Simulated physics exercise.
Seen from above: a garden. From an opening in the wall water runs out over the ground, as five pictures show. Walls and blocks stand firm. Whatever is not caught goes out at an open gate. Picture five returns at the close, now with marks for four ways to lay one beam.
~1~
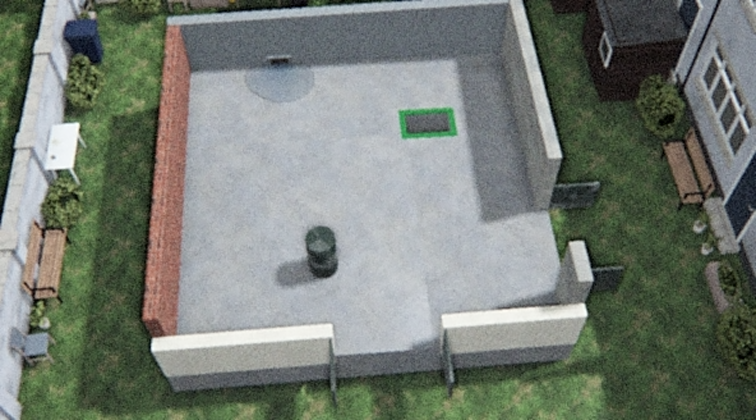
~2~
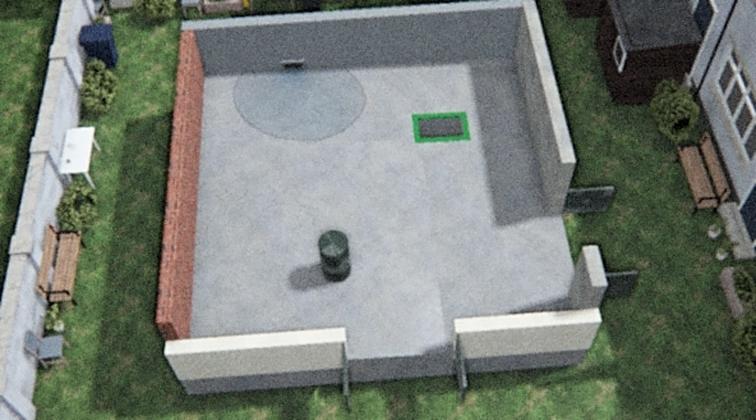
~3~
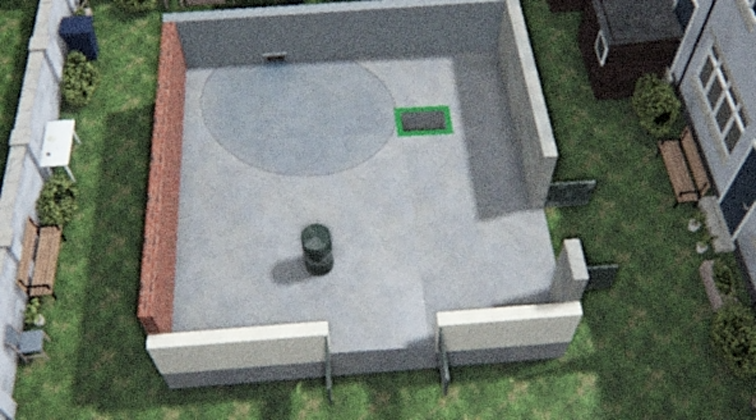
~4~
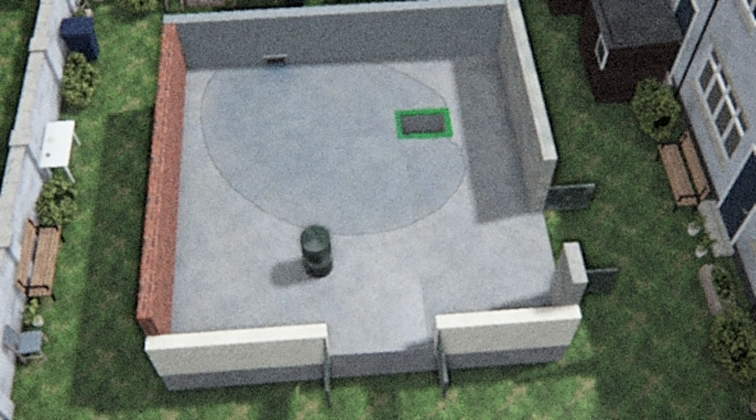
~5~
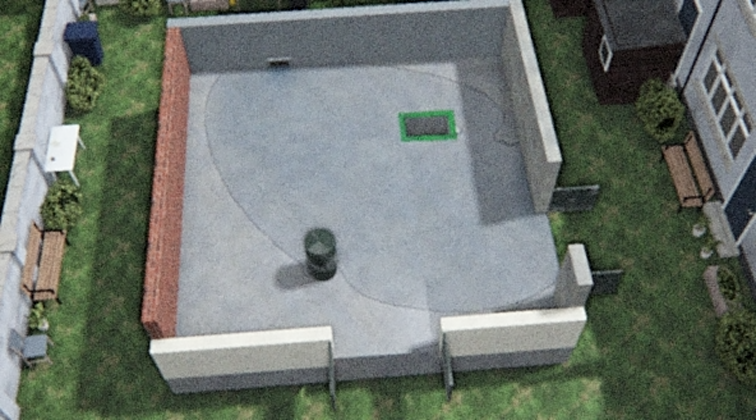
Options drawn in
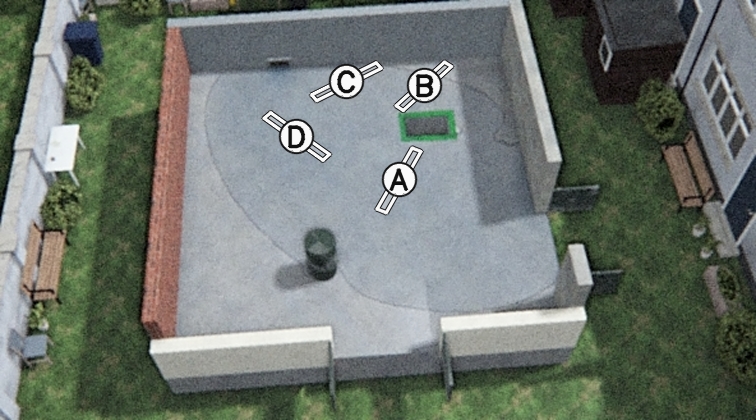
In a walled yard, water spreads from the back wall across the green-edged drain.
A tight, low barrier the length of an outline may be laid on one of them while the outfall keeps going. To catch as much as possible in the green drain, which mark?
Choose A.
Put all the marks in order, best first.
The order is A, D, B, C.
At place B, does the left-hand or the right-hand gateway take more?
More leaves on the right.
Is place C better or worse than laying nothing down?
It is worse.
On the marked copy, A from (381, 210) to (416, 149); B from (399, 108) to (448, 64); C from (314, 97) to (378, 65); D from (267, 115) to (326, 157).
With A, about 40 % of the stream goes into the green drain, about 60 % out by the gates.
With B, about 15 % of the stream goes into the green drain, about 84 % out by the gates.
With C, about 4 % of the stream goes into the green drain, about 96 % out by the gates.
With D, about 22 % of the stream goes into the green drain, about 78 % out by the gates.
